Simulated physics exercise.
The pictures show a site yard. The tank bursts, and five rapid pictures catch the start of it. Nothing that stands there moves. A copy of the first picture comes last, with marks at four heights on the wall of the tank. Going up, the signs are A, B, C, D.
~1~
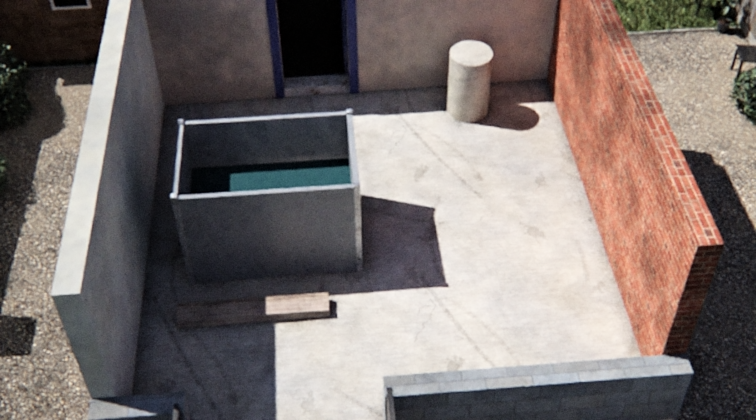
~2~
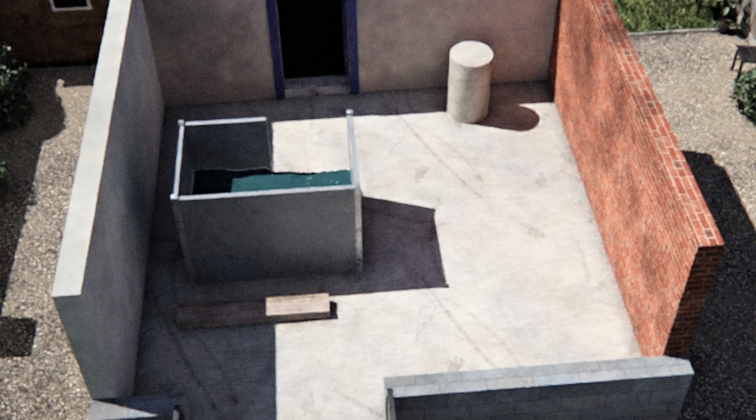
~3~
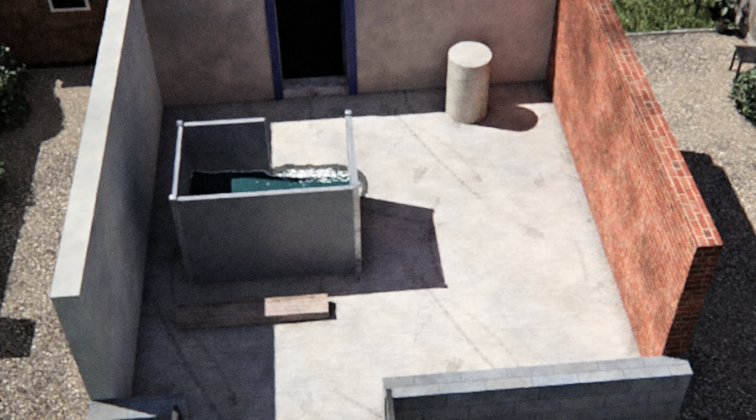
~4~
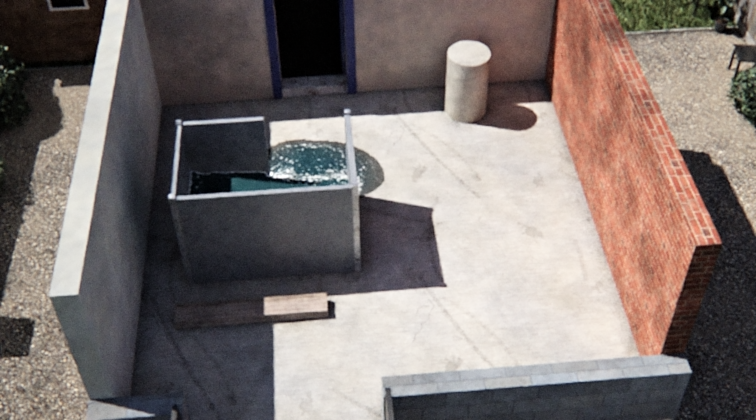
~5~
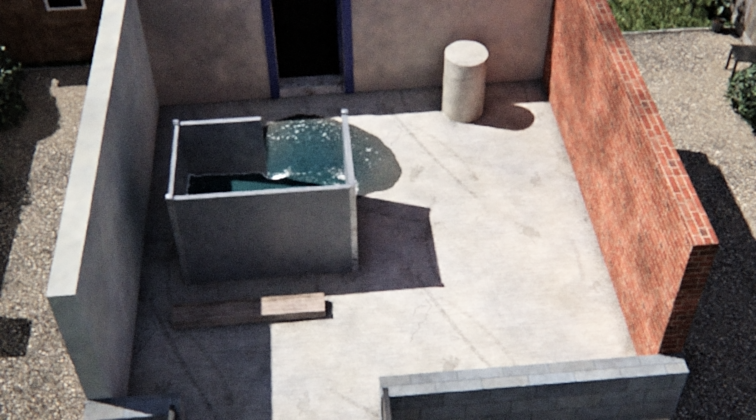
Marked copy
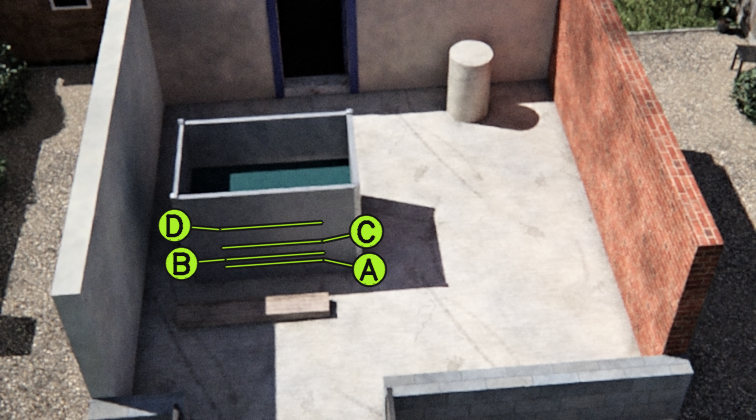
At first, dark green water lies still in an open-topped grey tank inside a walled yard. Then part of the tank's back wall is gone, and water pours out through the gap. It spreads behind the tank and rightward across the pale floor in a widening, glinting pool.
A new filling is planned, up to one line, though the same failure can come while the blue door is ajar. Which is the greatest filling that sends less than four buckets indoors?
I would pick mark B.
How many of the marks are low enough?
Two of the four.
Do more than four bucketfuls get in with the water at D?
Yes.
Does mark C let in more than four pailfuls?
Yes.
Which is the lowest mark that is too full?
C.
On the marked copy, A at (275, 263); B at (274, 256); C at (272, 244); D at (270, 226); from the bottom up A, B, C, D.
With A, nothing gets over.
With B, a bucket or two gets in.
With C, about 8 bucketfuls get in.
With D, dozens of bucketfuls pour in.
